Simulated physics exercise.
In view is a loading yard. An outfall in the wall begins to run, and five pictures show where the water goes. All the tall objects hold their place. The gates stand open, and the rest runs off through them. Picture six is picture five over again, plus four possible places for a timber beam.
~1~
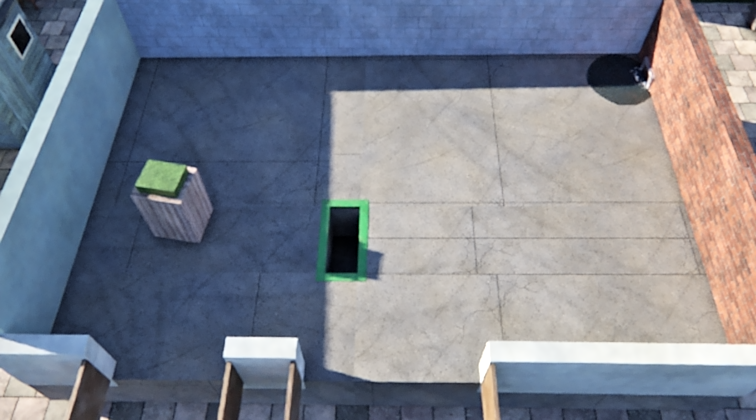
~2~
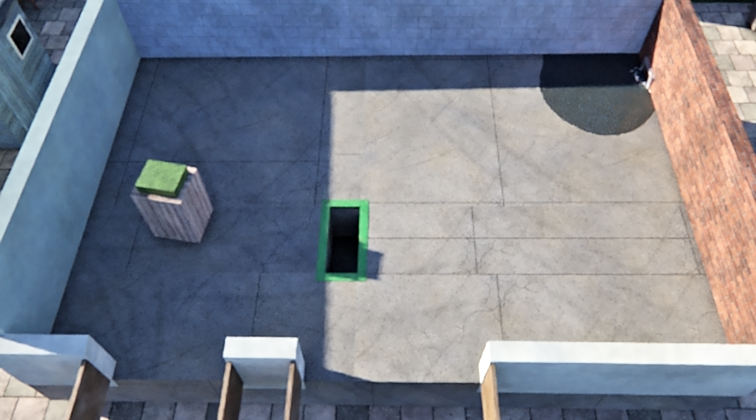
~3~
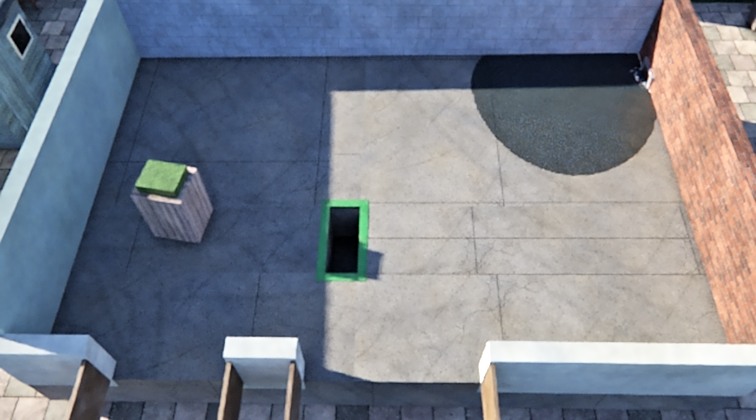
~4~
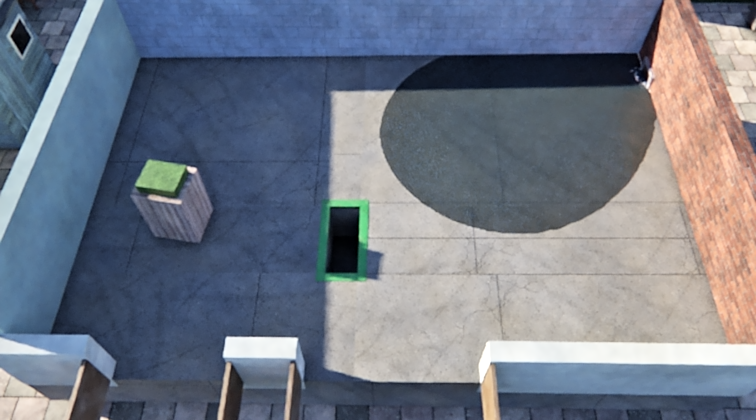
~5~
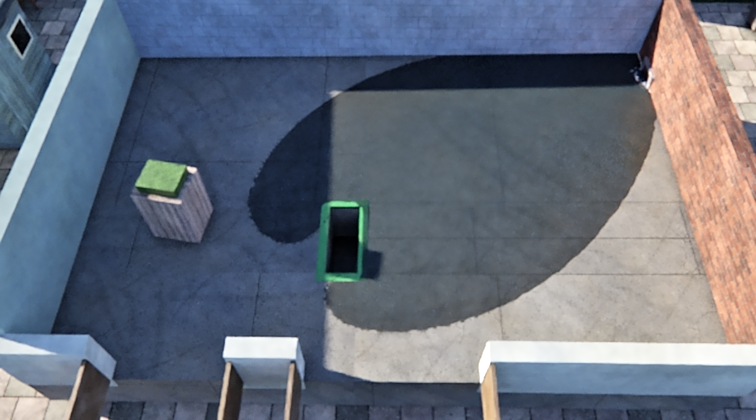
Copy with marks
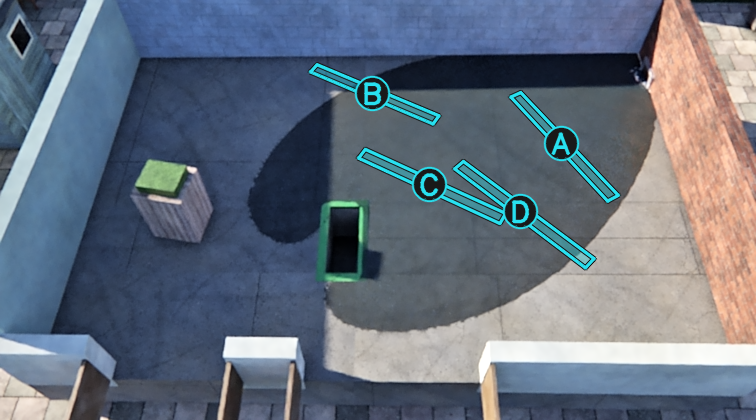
In a walled loading yard, a dark wet patch spread from the top right corner across the paving, widening down and to the left until it reached and surrounded part of the green-rimmed drain pit.
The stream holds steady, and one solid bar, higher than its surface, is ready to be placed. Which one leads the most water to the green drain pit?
Best: B.
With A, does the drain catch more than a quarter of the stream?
No, it does not.
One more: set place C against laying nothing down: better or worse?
It is worse.
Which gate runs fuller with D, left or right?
The left gate.
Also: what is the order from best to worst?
The order is B, D, A, C.
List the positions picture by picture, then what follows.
Outfall at (648, 74); green drain pit at (343, 239); open gate at (178, 362); open gate at (392, 364); front seen at (596, 71), 2 % of the ground wet; green drain pit still dry, in the first frame.
Front seen at (561, 111), 6 % of the ground wet; green drain pit still dry, in the second frame.
Front seen at (476, 82), 13 % of the ground wet; green drain pit still dry, in the third frame.
Front seen at (386, 144), 25 % of the ground wet; green drain pit still dry, in the fourth frame.
Front seen at (260, 204), 41 % of the ground wet; green drain pit taking water, in the fifth frame.
On the marked copy, A from (515, 94) to (613, 198); B from (313, 68) to (436, 119); C from (362, 153) to (502, 218); D from (459, 165) to (589, 263).
With A, about 10 % of the stream goes into the green drain pit, about 85 % out by the gates.
With B, about 37 % of the stream goes into the green drain pit, about 55 % out by the gates.
With C, next to none of the stream goes into the green drain pit, about 97 % out by the gates.
With D, about 23 % of the stream goes into the green drain pit, about 73 % out by the gates.
